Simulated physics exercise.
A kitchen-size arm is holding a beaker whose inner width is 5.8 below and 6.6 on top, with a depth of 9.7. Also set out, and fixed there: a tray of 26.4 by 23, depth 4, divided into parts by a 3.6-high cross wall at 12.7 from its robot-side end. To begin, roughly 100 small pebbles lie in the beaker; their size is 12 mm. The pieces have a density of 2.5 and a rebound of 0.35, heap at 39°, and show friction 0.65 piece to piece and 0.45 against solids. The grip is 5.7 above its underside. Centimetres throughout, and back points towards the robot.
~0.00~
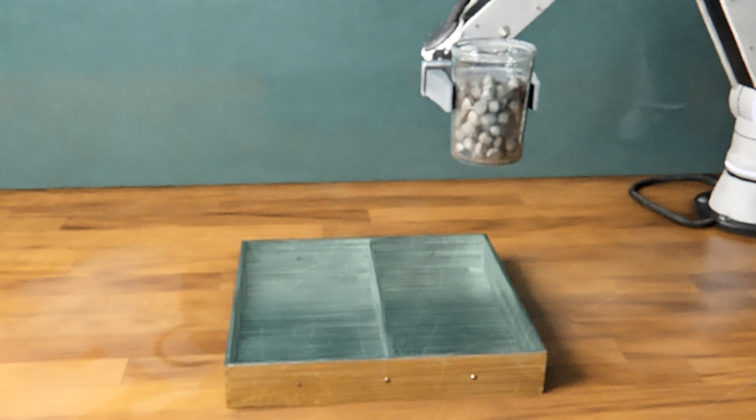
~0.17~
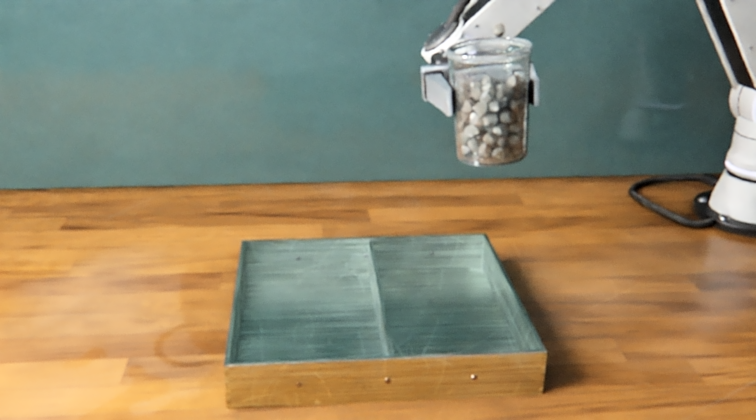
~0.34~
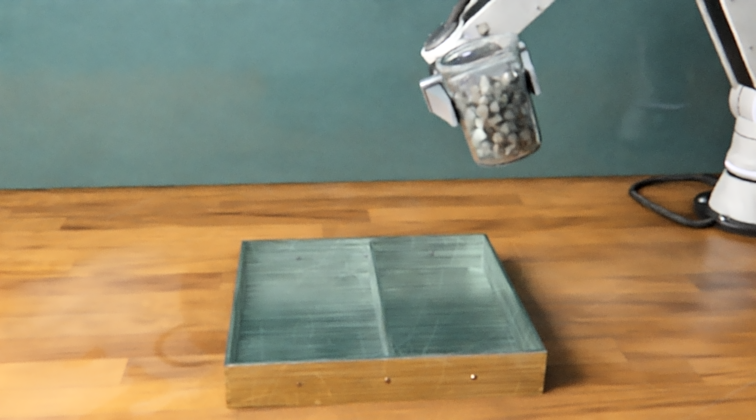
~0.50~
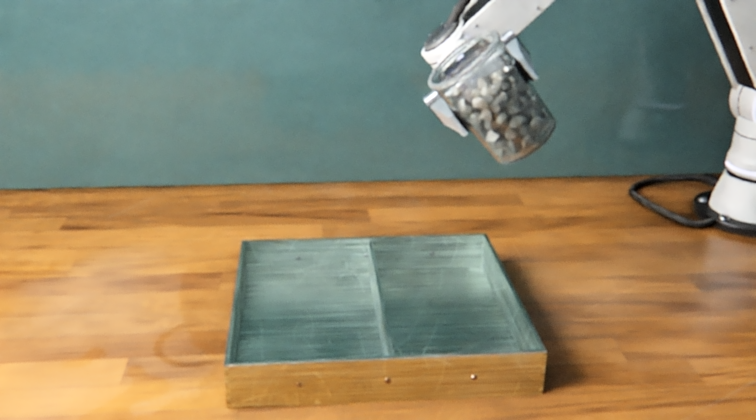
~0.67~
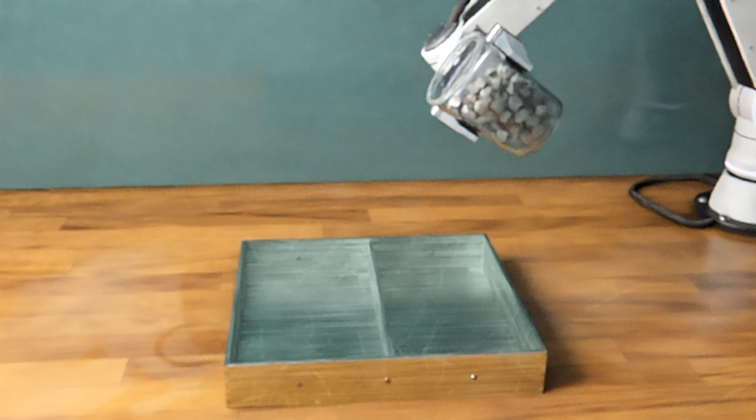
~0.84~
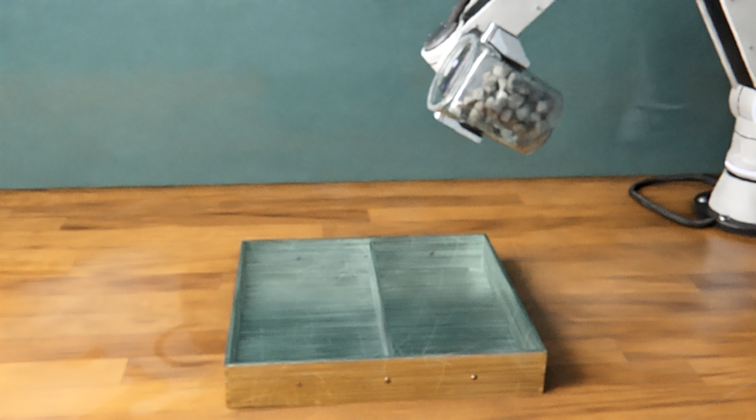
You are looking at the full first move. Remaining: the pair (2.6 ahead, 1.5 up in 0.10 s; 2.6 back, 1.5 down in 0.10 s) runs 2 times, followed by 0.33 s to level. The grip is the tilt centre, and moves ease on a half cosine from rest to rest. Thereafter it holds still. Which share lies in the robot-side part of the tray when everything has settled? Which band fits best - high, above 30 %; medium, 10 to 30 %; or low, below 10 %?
Low, below 10 %.
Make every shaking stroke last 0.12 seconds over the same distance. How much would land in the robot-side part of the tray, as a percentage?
Estimate: Close to 0 percent.
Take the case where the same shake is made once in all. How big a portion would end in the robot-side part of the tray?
I'd expect something close to 0 per cent.
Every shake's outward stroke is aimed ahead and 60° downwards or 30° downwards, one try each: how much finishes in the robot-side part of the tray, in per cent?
About 0 and 0 per cent.
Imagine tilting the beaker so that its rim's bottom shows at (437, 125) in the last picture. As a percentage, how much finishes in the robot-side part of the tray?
20 %.
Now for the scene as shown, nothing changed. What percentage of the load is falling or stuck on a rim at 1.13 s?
Logged share: Close to 3 per cent.
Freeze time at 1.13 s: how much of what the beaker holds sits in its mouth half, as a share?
Around 40 in a hundred.
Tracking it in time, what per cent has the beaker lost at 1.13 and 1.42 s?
In turn: 5, 15.
By 1.13 s, tilted 61° forward, highest piece 26 above the table; 101 in the beaker, 3 in flight or on a rim.
By 1.42 s, tilted 25° forward, highest piece 26 above the table; 90 in the beaker, 7 in the far-side part, 6 in the robot-side part, 1 in flight or on a rim.
By 1.77 s, level, highest piece 26 above the table; 90 in the beaker, 8 in the far-side part, 6 in the robot-side part.
By 2.82 s, level, highest piece 26 above the table; 90 in the beaker, 8 in the far-side part, 6 in the robot-side part.
Final count, 90 in the beaker, 8 in the far-side part, 6 in the robot-side part. That is 6 % in the robot-side part of the tray.
